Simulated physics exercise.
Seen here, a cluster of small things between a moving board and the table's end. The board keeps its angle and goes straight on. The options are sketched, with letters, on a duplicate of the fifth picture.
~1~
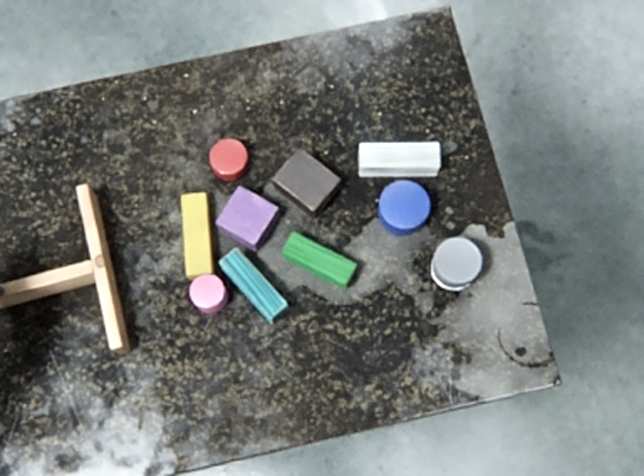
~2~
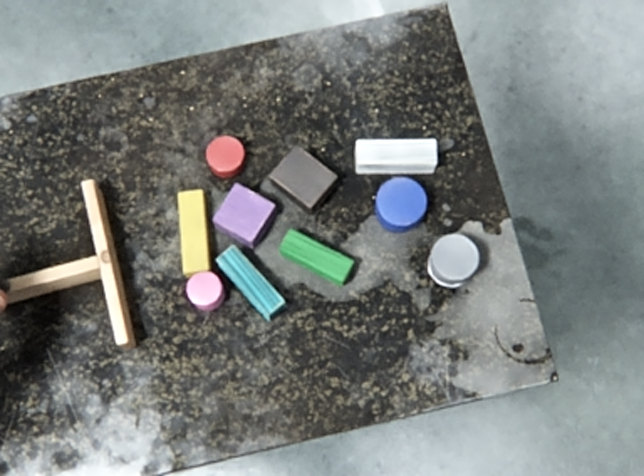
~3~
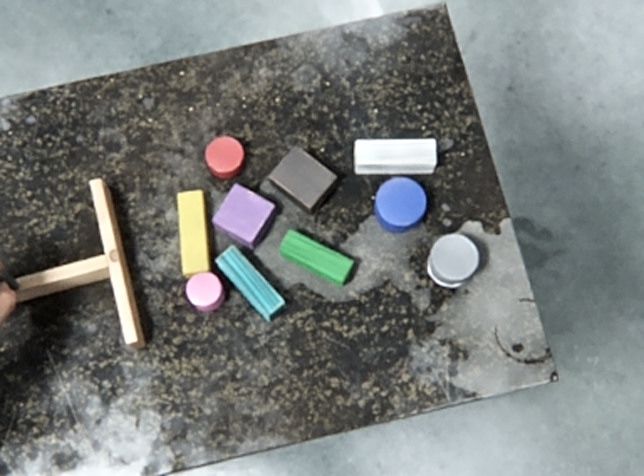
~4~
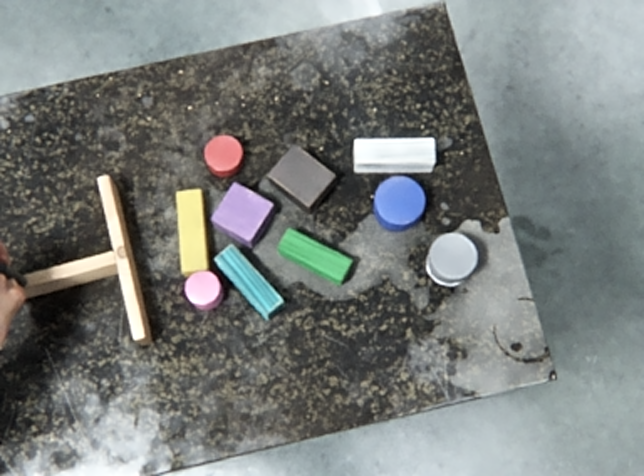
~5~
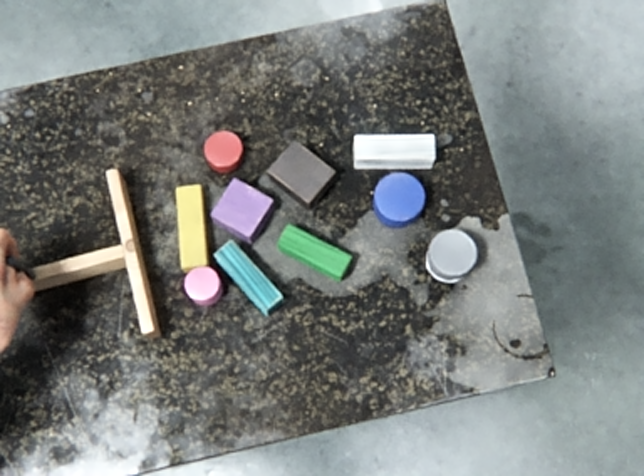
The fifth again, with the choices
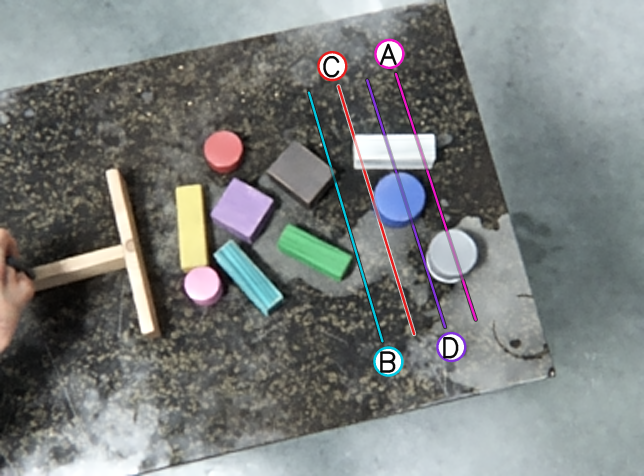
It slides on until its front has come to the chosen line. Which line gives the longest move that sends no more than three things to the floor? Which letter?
No farther than A.
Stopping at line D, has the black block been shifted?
By then, yes.
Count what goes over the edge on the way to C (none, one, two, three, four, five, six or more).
By then, none.
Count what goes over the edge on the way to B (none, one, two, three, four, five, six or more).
The count is none.
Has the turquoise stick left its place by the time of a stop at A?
By then, yes.
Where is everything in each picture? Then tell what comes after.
White stick (399, 160); black block (307, 183); green stick (320, 261), in the first picture.
Board (104, 260); purple block (245, 216), in the second picture.
Board (112, 259); blue tin (400, 206), in the third picture.
Board (121, 255); yellow bar (193, 233), in the fourth picture.
Board (129, 249); pink tin (204, 287); white stick (394, 152); black block (302, 176), in the fifth picture.
On the marked copy, A at (434, 193); B at (344, 213); C at (375, 206); D at (405, 199).
Taking A. A third of the way, board (240, 224); red tin (243, 145); black block (316, 161).
Two thirds of the way, board (349, 200); grey tin (471, 253); white stick (434, 141).
When it is over, board (434, 181); blue tin over the edge; grey tin over the edge; three fallen.
As for the rest, B is within the limit but short; C is within the limit but short; D is within the limit but short.
